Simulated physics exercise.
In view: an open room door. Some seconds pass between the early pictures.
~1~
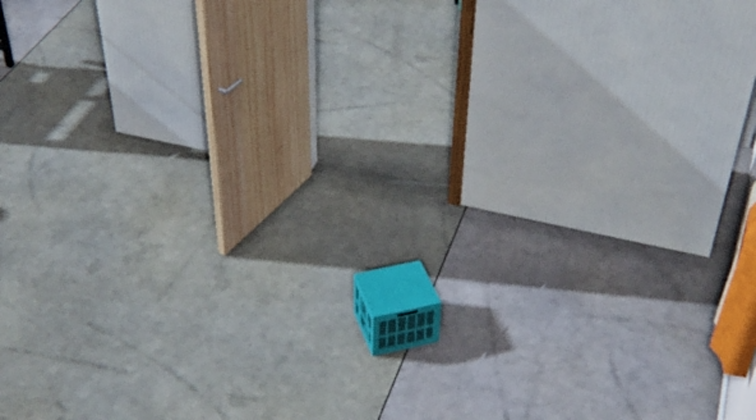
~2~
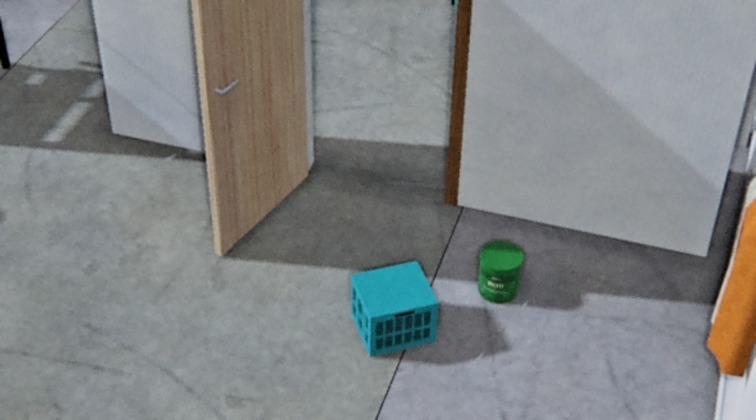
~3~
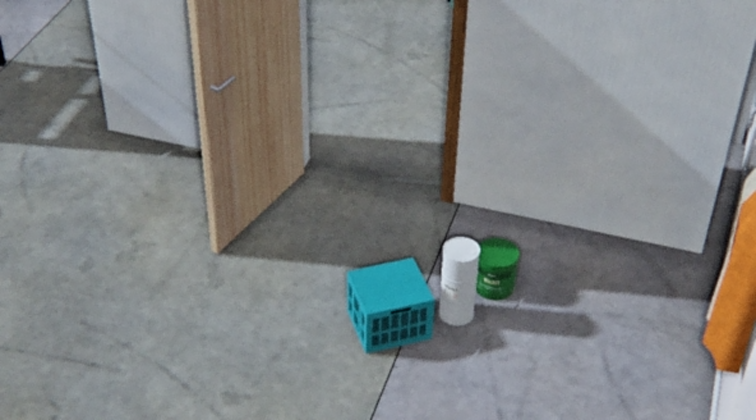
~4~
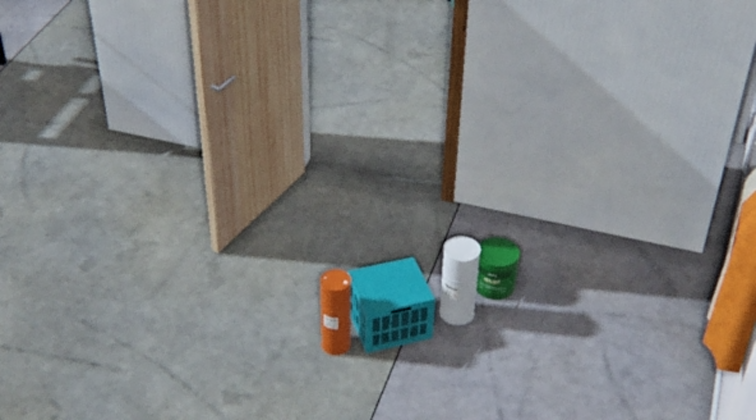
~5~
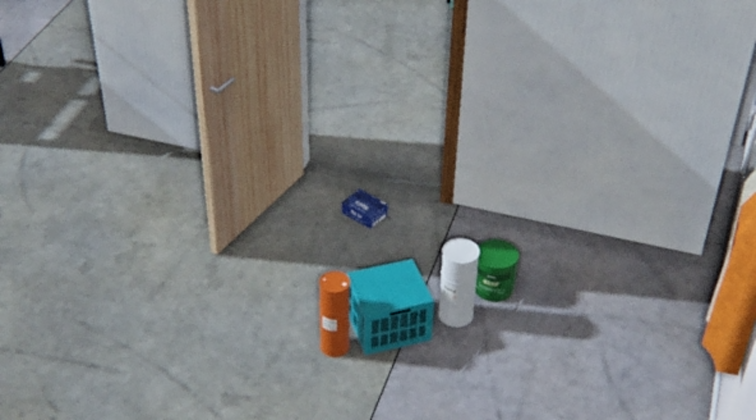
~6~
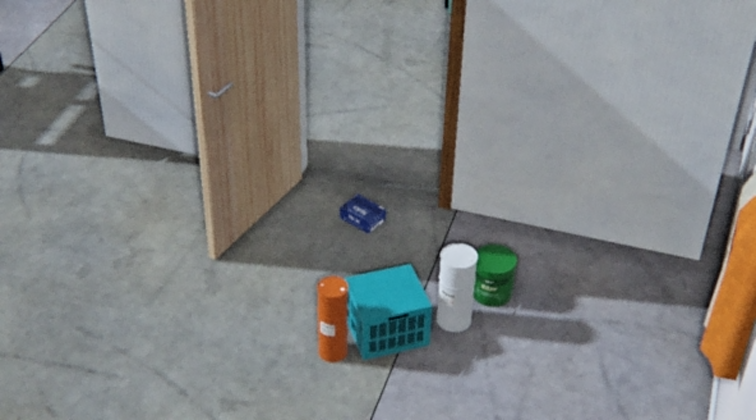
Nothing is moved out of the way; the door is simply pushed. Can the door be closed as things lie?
Here the door shuts.
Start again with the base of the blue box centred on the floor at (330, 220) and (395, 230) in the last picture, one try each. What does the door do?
First, it shuts; second, it stops short.
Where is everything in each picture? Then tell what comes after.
Door wide open and still; turquoise crate (397, 308), in the first picture.
Door wide open and still, in the second picture.
Door wide open and still; turquoise crate (390, 305); green pail (496, 270), in the third picture.
Door wide open and still; orange canister (336, 313); white canister (459, 281), in the fourth picture.
Door wide open and still; turquoise crate (389, 307); green pail (496, 271), in the fifth picture.
Door wide open and still; blue box (363, 214); orange canister (333, 320), in the sixth picture.
Then, 1.00 s after the last picture, open by 77°.
Then, 1.80 s after the last picture, open by 37°; blue box slid a little near (366, 213).
Then, 2.10 s after the last picture, open by 21°; blue box slid about its own width near (383, 203).
Then, 2.40 s after the last picture, open by 5°; blue box slid about its own width near (394, 188).
At rest, open by 0°; moved from the start, blue box; the other 4 in place. Seen from the same camera at the end, blue box near (399, 178).
